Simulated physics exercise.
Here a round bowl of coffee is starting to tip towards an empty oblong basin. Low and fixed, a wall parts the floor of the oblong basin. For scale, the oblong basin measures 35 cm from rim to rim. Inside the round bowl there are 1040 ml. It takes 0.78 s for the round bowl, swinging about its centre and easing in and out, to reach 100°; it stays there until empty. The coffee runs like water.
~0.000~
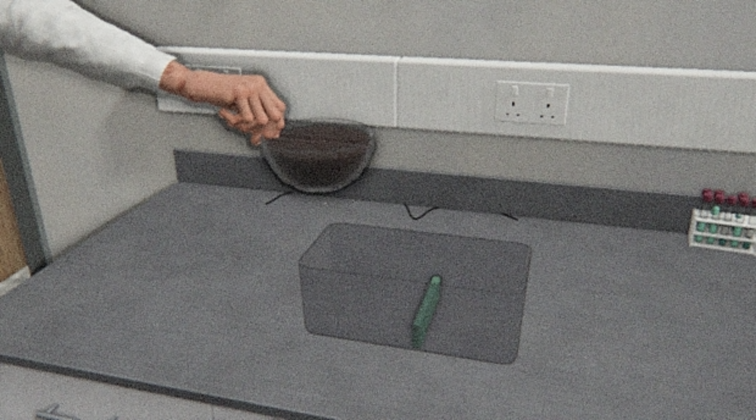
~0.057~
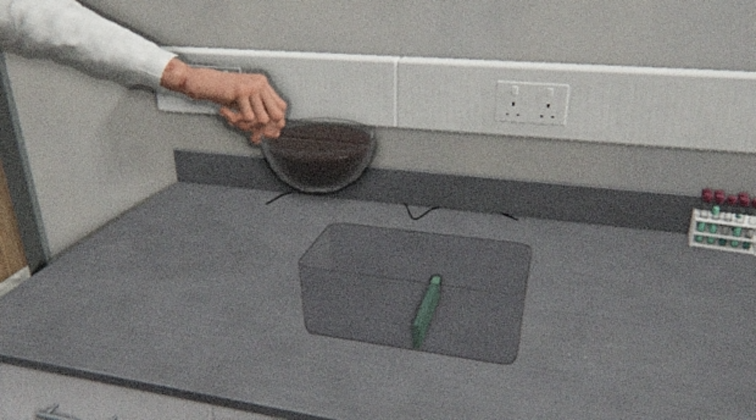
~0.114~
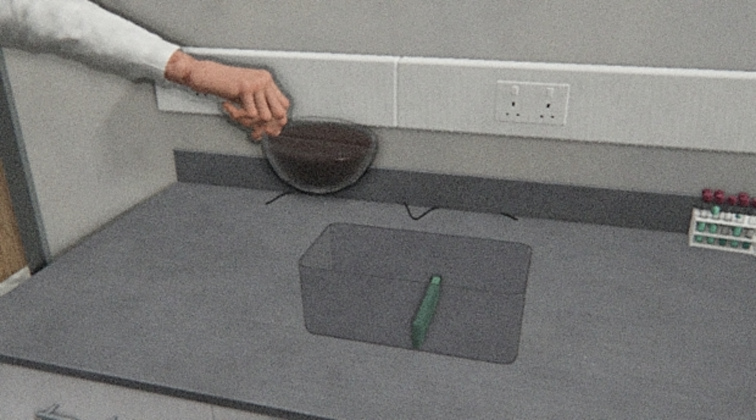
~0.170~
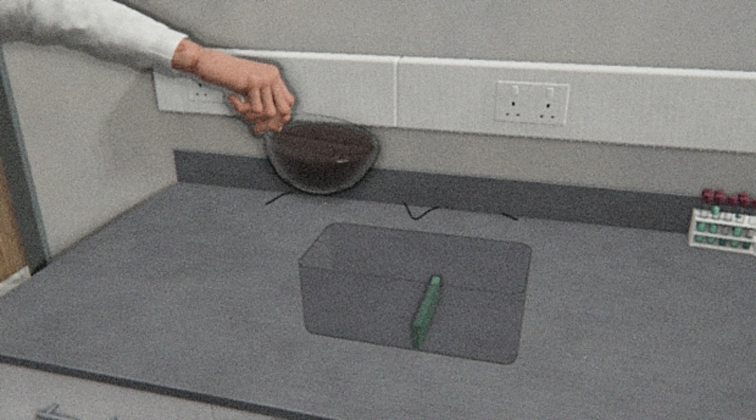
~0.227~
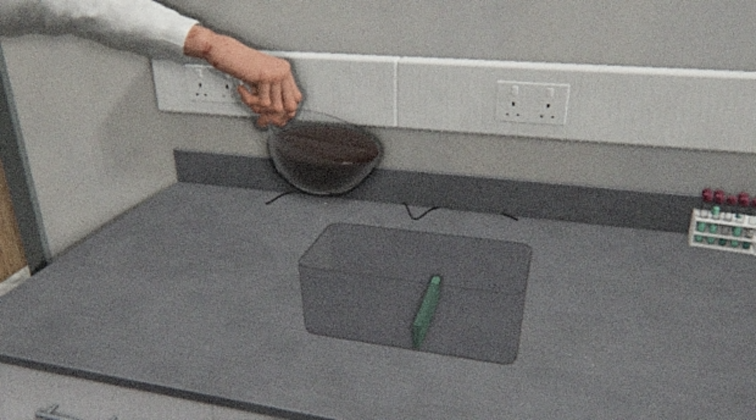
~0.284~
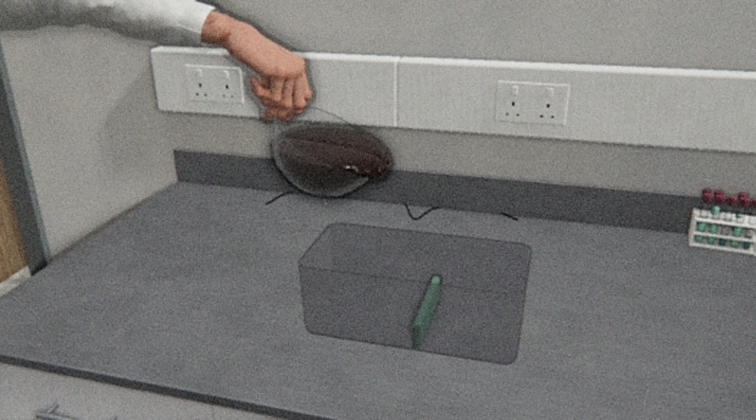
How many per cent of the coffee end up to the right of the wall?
About 28 per cent.
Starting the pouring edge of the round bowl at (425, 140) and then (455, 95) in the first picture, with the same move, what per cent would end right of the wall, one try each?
Some 80 and 65 per cent, in that order.
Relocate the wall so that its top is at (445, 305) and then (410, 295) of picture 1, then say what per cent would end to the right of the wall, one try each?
Around 15 and 55 percent, in that order.
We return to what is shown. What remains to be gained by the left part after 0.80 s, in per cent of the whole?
Around 0 in a hundred.
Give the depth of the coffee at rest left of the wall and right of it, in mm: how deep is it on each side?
Once settled, the left stands around 26 mm and the right around 12 mm.
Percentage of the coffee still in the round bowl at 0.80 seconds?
What remains is about 1 percent of it all.
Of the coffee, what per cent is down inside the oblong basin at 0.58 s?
The basin holds roughly 42 in a hundred parts at that moment.
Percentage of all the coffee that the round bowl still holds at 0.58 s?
20 %.
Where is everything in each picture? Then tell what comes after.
The first picture shows tilt 0°; pouring edge (372, 139); surface from (271, 136) to (371, 144); the oblong basin's rim runs from (314, 243) to (528, 270); the wall's top is at (427, 300).
The second picture shows tilt 1°; pouring edge (372, 140); surface from (272, 136) to (371, 145).
The third picture shows tilt 5°; pouring edge (374, 144); surface from (273, 134) to (372, 147).
The fourth picture shows tilt 11°; pouring edge (375, 151); surface from (275, 134) to (374, 149).
The fifth picture shows tilt 19°; pouring edge (377, 159); surface from (278, 135) to (379, 154); 1 per cent is over the edge.
The sixth picture shows tilt 29°; pouring edge (376, 169); surface from (281, 138) to (375, 160); 7 per cent is over the edge.
By 0.58 s the tilt is 85° and 20 per cent is still to pour, 25 is left of the wall and 18 right of it.
By 0.80 s the tilt is 100° and 1 per cent is still to pour, 69 is left of the wall and 25 right of it.
By 1.03 s the tilt is 100° and 0 per cent is still to pour, 71 is left of the wall and 27 right of it.
By 1.28 s the tilt is 100° and 0 per cent is still to pour, 70 is left of the wall and 28 right of it.
At rest 70 per cent lies left of the wall, 28 right of it and 2 outside.
